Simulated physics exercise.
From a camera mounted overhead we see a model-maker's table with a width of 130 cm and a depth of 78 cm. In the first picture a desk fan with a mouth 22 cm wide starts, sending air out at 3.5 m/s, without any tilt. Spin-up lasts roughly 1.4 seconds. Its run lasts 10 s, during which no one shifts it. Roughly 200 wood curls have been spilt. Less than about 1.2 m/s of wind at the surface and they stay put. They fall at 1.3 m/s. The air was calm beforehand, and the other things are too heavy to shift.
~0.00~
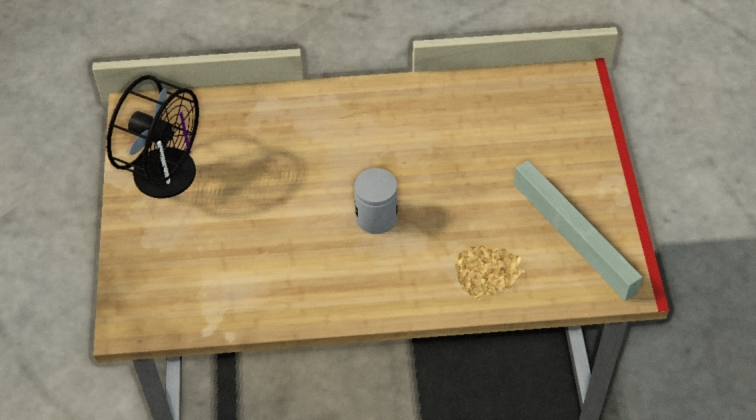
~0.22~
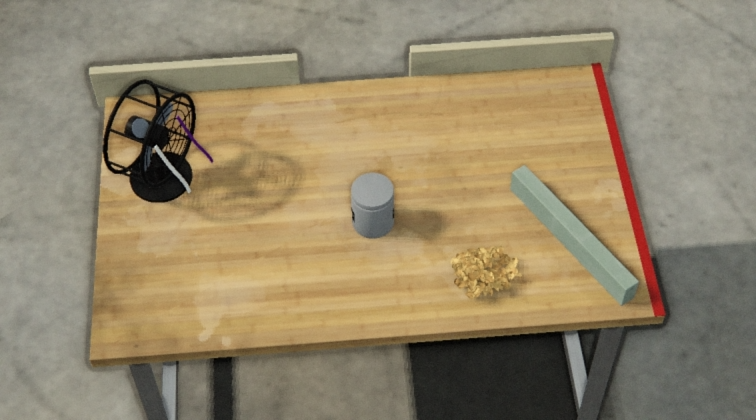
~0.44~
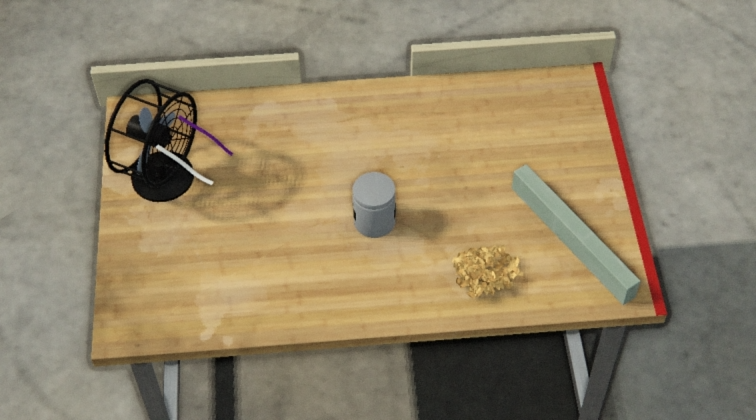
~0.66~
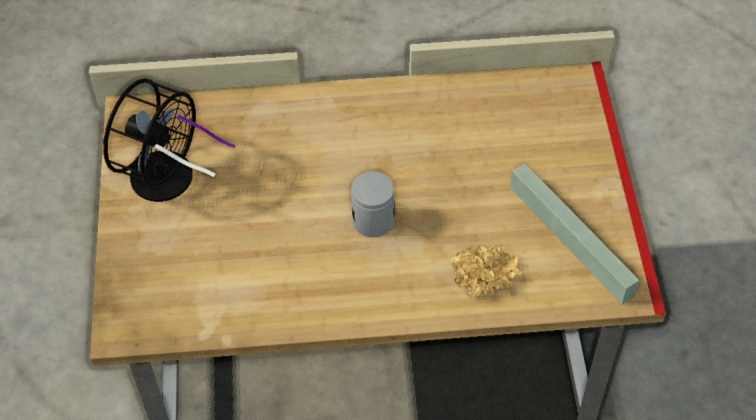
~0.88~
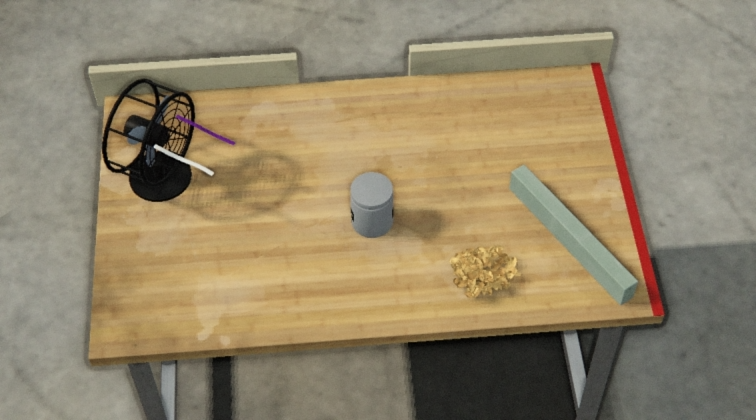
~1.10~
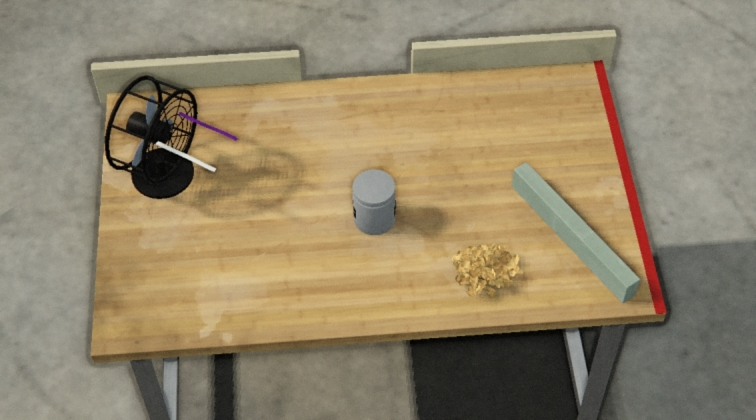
On a wooden table seen from above, a desk fan at the left starts up and its white and purple ribbons lift and stream rightward, while the jar, the plank and the pile of curls stay still.
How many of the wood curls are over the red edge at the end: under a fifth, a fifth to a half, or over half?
Not many, short of one fifth.
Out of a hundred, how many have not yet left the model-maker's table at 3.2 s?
Near 50 percent remain.
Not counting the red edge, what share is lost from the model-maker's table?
That works out to near 90 per cent.
After 2.0 s the count stands so, 0 % are over the red edge; the middle of those still in play is near (490, 268).
After 3.2 s the count stands so, 0 % are over the red edge; the middle of those still in play is near (493, 281).
After 5.5 s the count stands so, 0 % are over the red edge; the middle of those still in play is near (482, 275).
After 10.0 s, at the end, 0 % are over the red edge.
